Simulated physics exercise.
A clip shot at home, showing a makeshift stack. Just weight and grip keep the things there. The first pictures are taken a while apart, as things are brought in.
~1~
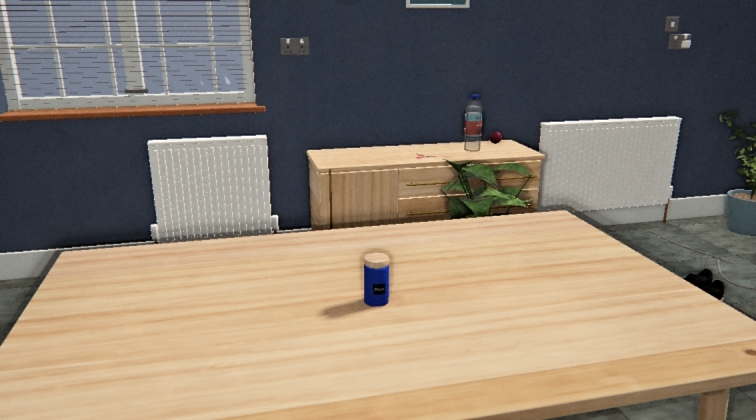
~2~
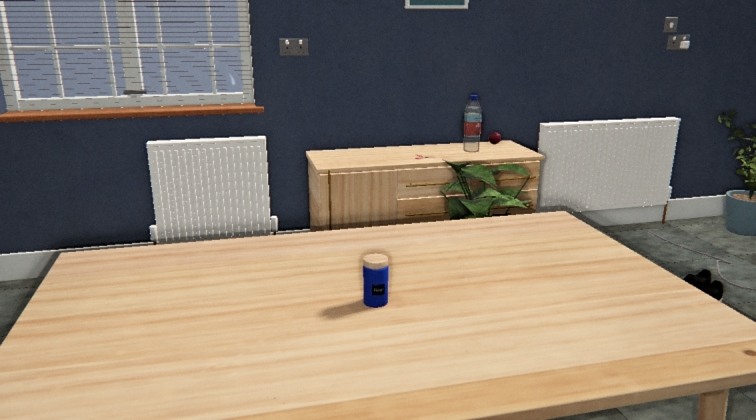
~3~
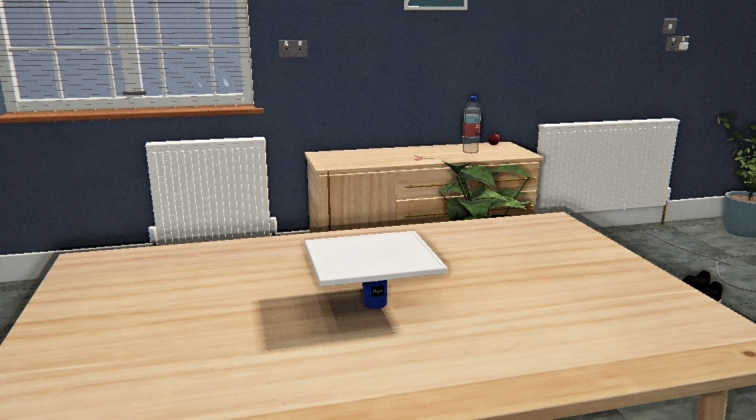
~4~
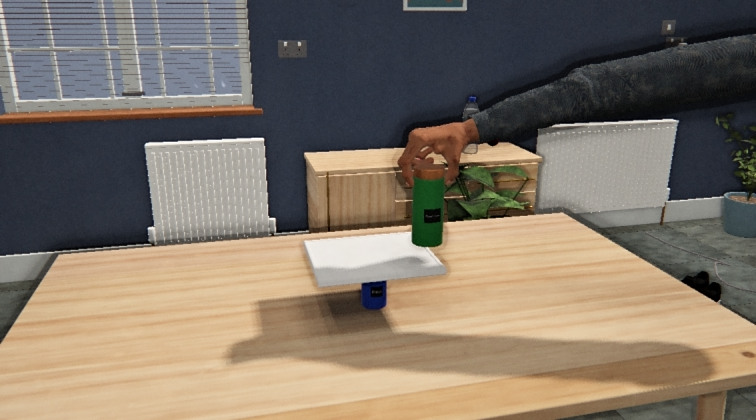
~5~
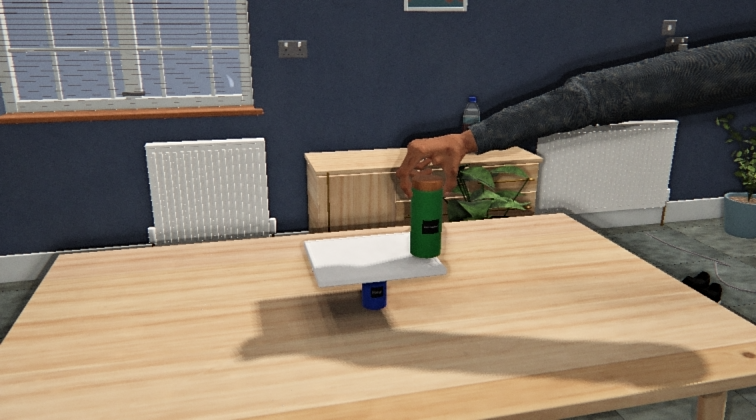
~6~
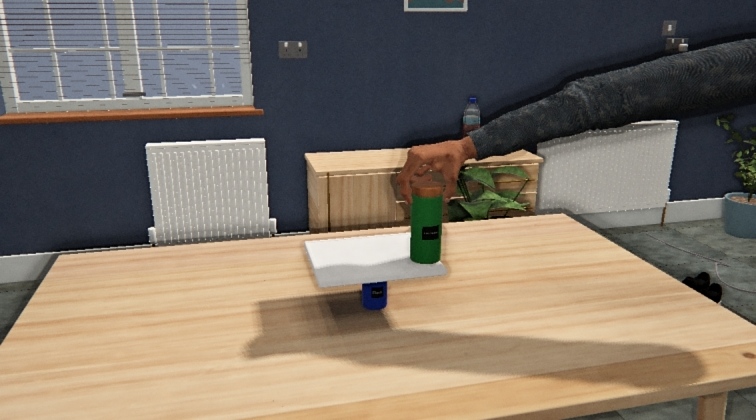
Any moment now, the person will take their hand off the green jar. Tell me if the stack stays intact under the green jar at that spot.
No, it breaks up.
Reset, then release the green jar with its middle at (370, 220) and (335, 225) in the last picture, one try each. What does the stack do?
Result of try one: No collapse; result of try two: Collapse.
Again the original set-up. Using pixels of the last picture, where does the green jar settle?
The object finishes somewhere near (495, 298).
Then, 0.30 s on from there, green jar now fallen; white lid turned 48° from how it was put.
Then, 0.50 s on from there, white lid turned 54° from how it was put.
Then, 0.80 s on from there, white lid now fallen; blue shaker shifted a little.
In the end, fallen, white lid and green jar; blue shaker unmoved. At the end, from the last picture's camera, green jar near (495, 298). The stack comes apart.
